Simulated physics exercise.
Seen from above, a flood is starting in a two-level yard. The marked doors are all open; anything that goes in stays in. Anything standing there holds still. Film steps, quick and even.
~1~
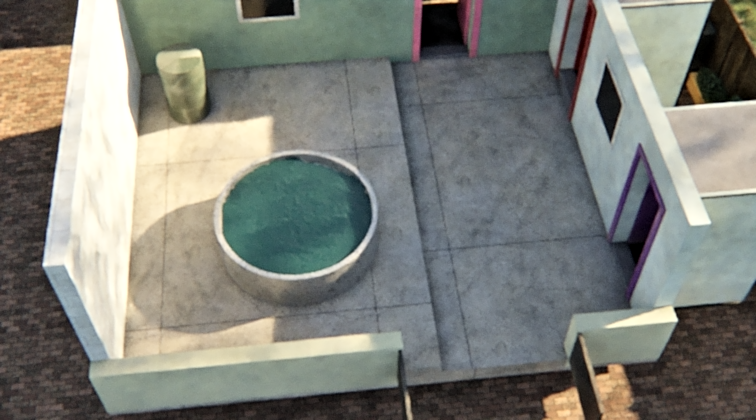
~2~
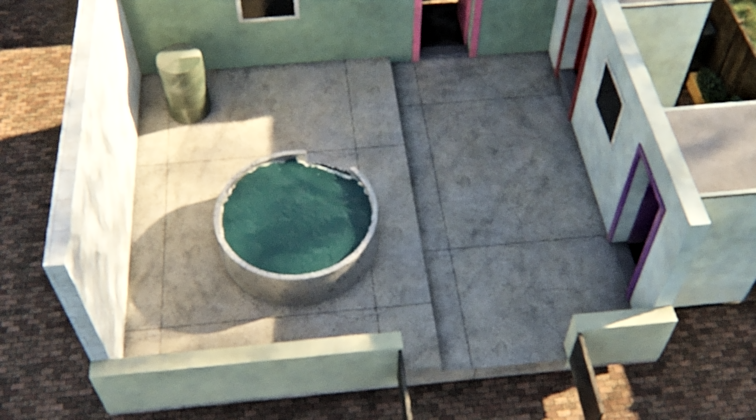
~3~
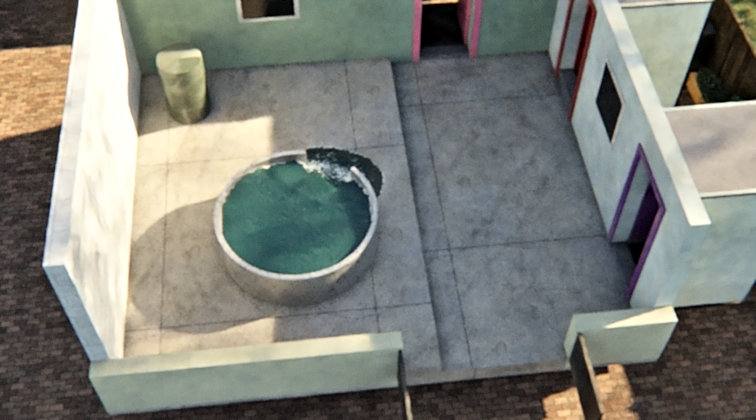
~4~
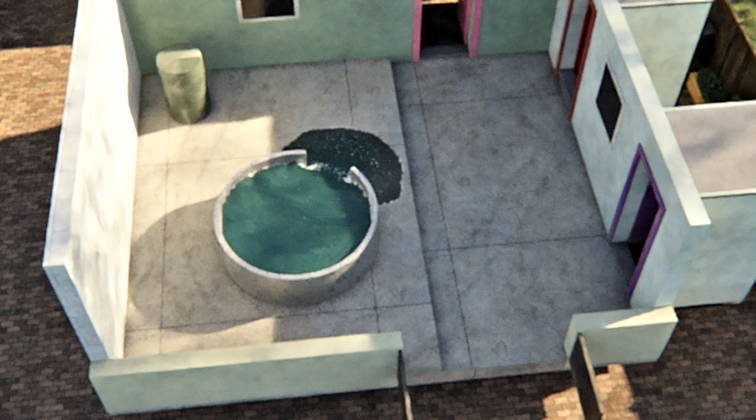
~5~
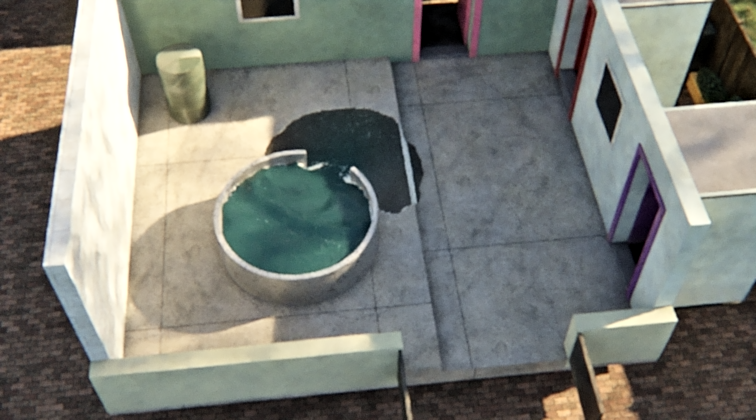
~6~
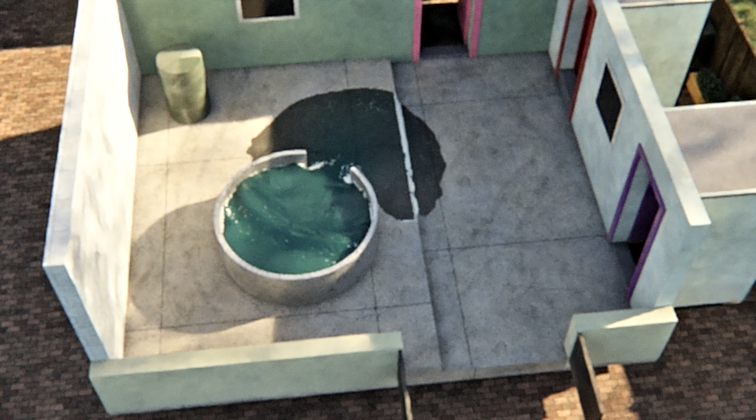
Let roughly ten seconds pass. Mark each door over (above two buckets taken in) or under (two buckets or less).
Purple door: Under. Pink door: Over. Red door: Under.
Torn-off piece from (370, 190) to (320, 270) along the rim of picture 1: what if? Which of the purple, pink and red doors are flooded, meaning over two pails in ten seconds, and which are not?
Result: Purple goes past the limit; pink remains beneath it; red remains beneath it.
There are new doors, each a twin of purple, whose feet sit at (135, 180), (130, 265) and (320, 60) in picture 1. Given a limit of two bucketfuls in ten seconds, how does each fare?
Door by door: Stays short, stays short, gets past.
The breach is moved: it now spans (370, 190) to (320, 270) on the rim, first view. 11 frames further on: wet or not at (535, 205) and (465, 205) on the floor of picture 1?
As listed: Awash, covered.
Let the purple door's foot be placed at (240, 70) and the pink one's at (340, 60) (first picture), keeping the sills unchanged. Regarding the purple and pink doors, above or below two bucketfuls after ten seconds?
So the purple door stays beneath the limit; as for the pink door, it goes beyond the limit.
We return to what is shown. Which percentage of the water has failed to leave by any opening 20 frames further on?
My figure: Some 98 per cent.
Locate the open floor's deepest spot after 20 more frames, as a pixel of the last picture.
My pick is (548, 68).
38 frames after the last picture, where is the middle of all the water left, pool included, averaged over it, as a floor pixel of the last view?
I'd put it at around (385, 169).
A moment on, water covers 25 % of the floor; the purple door not reached, the pink door wet at the sill, nothing in, the red door not reached.
Next, water covers 35 % of the floor; the purple door not reached, the pink door under two buckets in, the red door wet at the sill, nothing in.
Then, water covers 40 % of the floor; the purple door not reached, the pink door over two buckets in, the red door wet at the sill, nothing in.
Later, water covers 70 % of the floor; the purple door wet at the sill, nothing in, the pink door over two buckets in, the red door wet at the sill, nothing in.
In the end, water covers 85 % of the floor; the purple door under two buckets in, the pink door over two buckets in, the red door wet at the sill, nothing in.
